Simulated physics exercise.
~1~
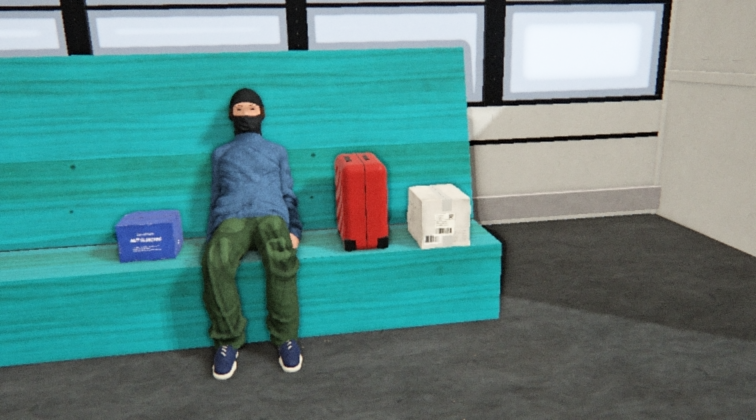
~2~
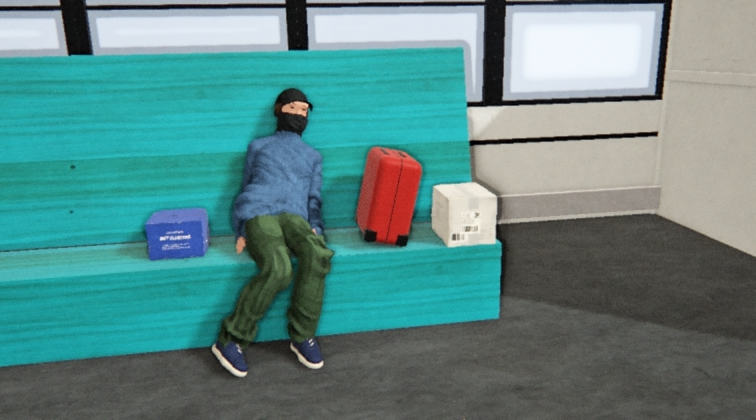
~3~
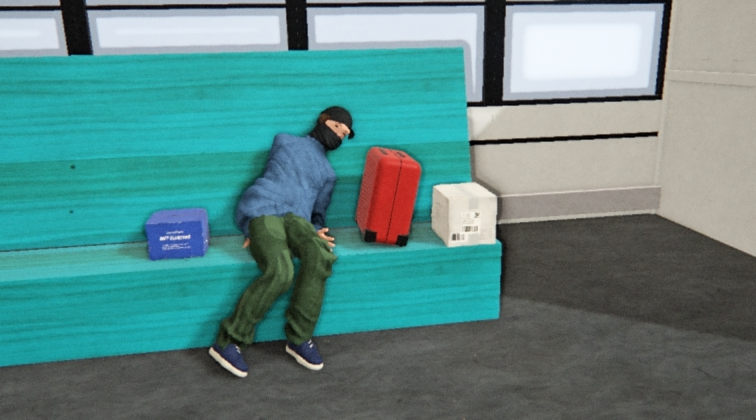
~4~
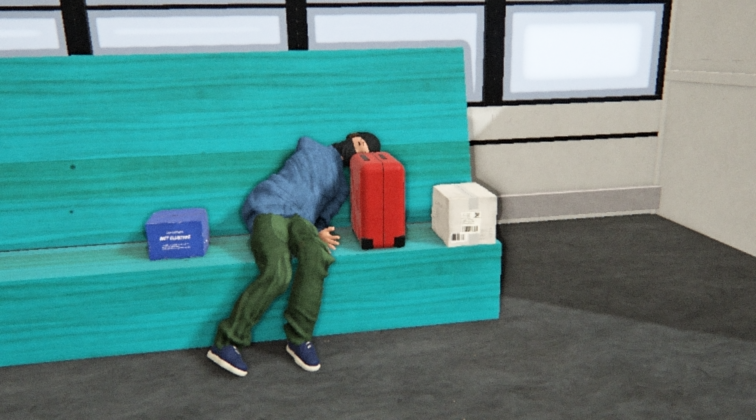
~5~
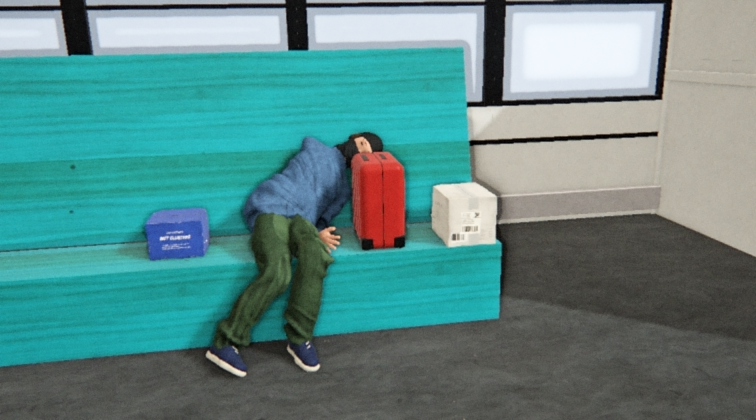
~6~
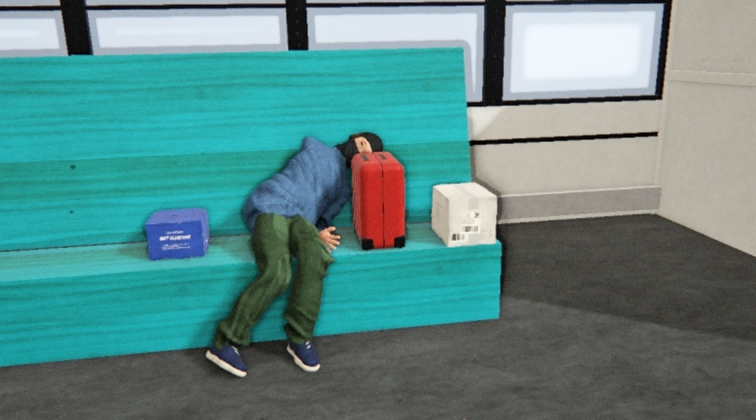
A passenger in a dark cap and face covering, blue top and green trousers sits slumped on a long turquoise bench, seen from the front and slightly above by a still camera. A blue carton sits to the left, with an upright red case and a white box to the right. The passenger and all the items shift right, and the case leans. The passenger then topples sideways toward the case, arms hanging loose. The case stands upright again, slightly back to the left, with the passenger's head against it. Everything settles, the white box still on the bench near its right end.
